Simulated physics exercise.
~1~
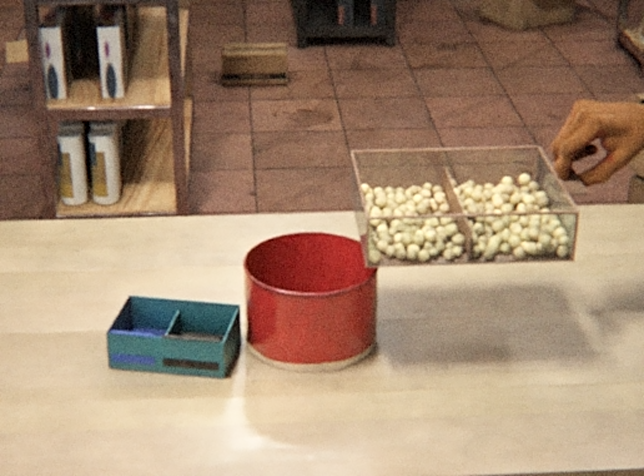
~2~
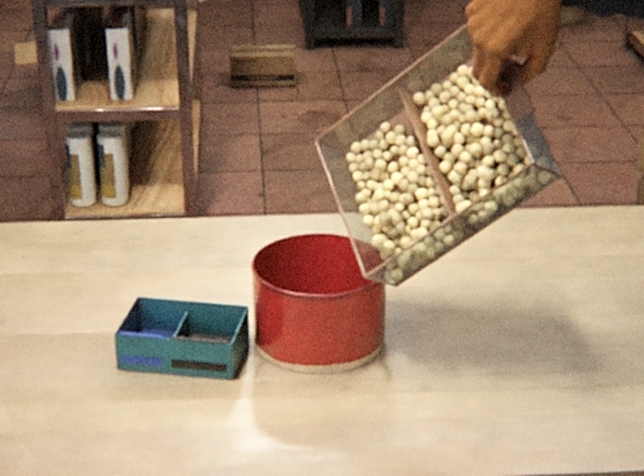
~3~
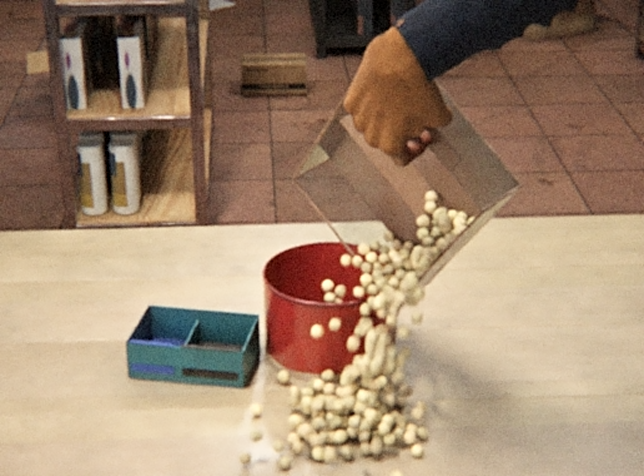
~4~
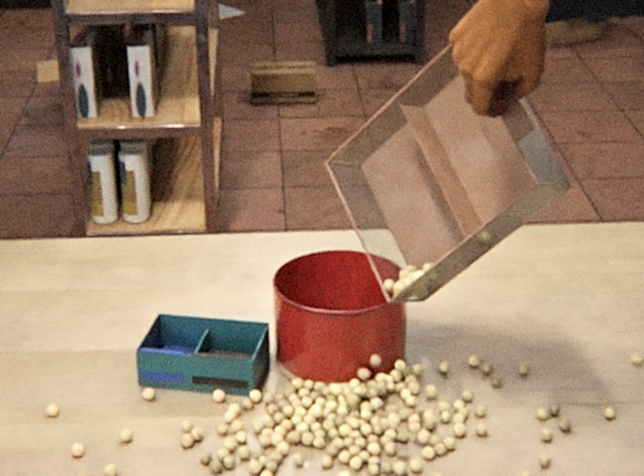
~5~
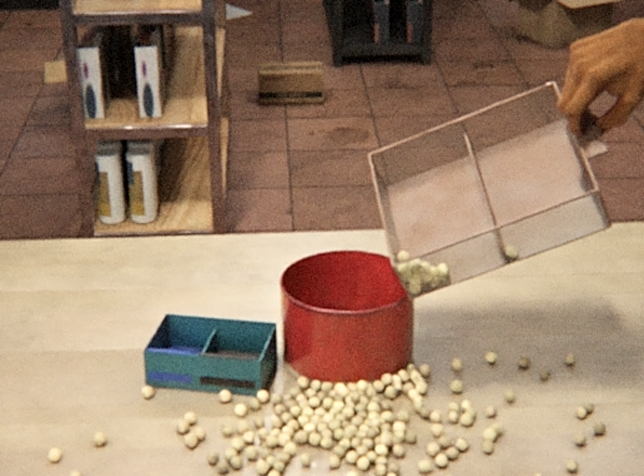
A clear two-part tray full of pale, round nuts is held by a hand at the right, above a light tabletop seen from the front and slightly above. A red pot stands near the middle, with a small teal divided box to its left, and shelves stand on the tiled floor behind. The hand tips the tray steeply leftward, and the nuts pour out, mostly in front of the pot. They heap and scatter across the table as the tray begins turning back. It ends only slightly tilted, a few nuts in its corner, with most lying outside the pot.
